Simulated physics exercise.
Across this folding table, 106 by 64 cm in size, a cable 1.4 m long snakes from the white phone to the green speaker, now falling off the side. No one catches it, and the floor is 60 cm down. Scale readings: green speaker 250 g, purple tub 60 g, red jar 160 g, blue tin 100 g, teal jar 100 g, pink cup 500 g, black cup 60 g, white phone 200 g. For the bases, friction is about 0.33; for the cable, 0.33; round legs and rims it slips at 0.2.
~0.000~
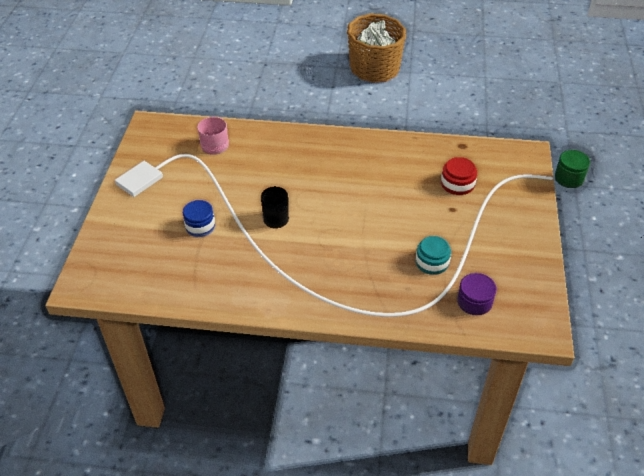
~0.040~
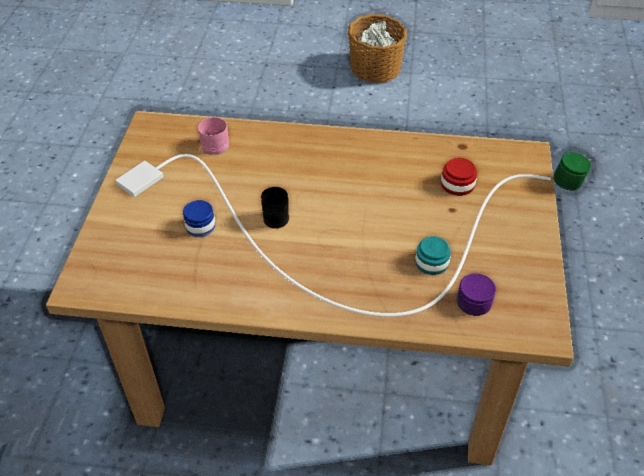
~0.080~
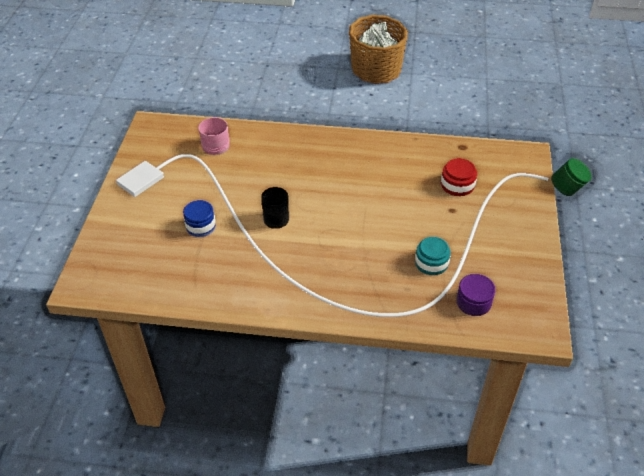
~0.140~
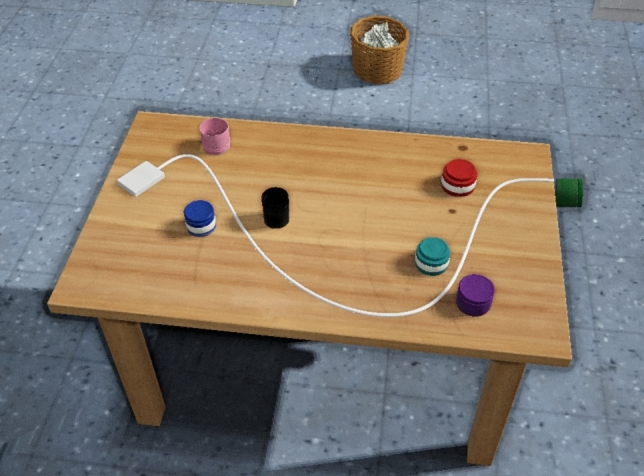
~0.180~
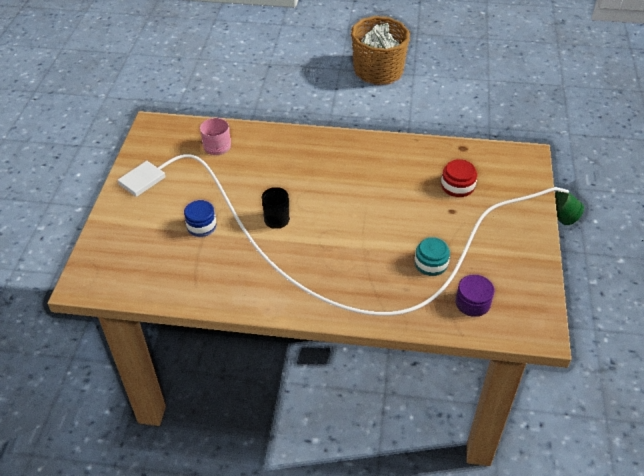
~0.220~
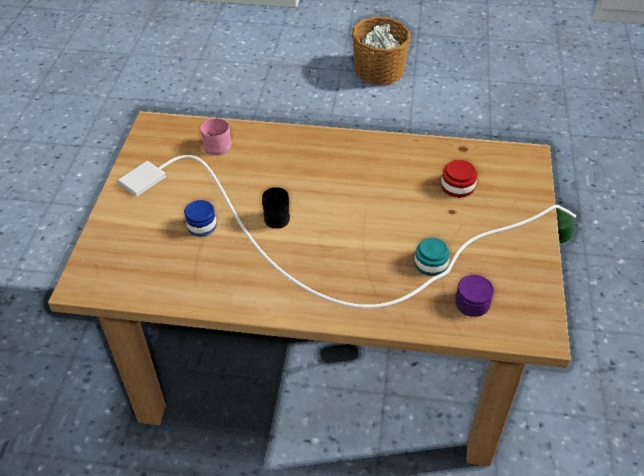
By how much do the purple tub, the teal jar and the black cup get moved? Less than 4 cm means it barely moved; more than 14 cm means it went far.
In the end the purple tub barely moves, the teal jar goes far, the black cup covers a medium distance.
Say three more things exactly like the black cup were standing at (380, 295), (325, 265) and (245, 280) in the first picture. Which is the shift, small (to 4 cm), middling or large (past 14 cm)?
The first would move a long way, the second a long way, the third just a bit.
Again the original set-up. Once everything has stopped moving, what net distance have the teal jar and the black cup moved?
Net shift - teal jar 20 cm, black cup 6 cm.
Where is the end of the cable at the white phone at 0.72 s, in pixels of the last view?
Pixel estimate: (183, 216).
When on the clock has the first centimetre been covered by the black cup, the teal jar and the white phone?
Black cup 0.38 s, teal jar 0.36 s, white phone 0.38 s.
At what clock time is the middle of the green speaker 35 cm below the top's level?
Roughly 0.34 s.
By 0.5 s, the cable's tail end at (174, 203); teal jar 10 cm off its start, black cup 5 cm off its start, green speaker over the edge.
By 0.7 s, the cable's tail end at (183, 216); teal jar 20 cm off its start, black cup 7 cm off its start, white phone 17 cm off its start.
By 1.0 s, the cable's tail end at (183, 216); teal jar 20 cm off its start at (445, 184), black cup 7 cm off its start at (289, 177), white phone 17 cm off its start at (200, 203).
By 1.2 s, the cable's tail end at (183, 216); teal jar 20 cm off its start, black cup 7 cm off its start, white phone 17 cm off its start.
By 2.4 s, the cable's tail end at (183, 216); teal jar 20 cm off its start at (445, 184), black cup 7 cm off its start at (289, 177), purple tub 0 cm off its start at (476, 288), white phone 17 cm off its start at (200, 203).
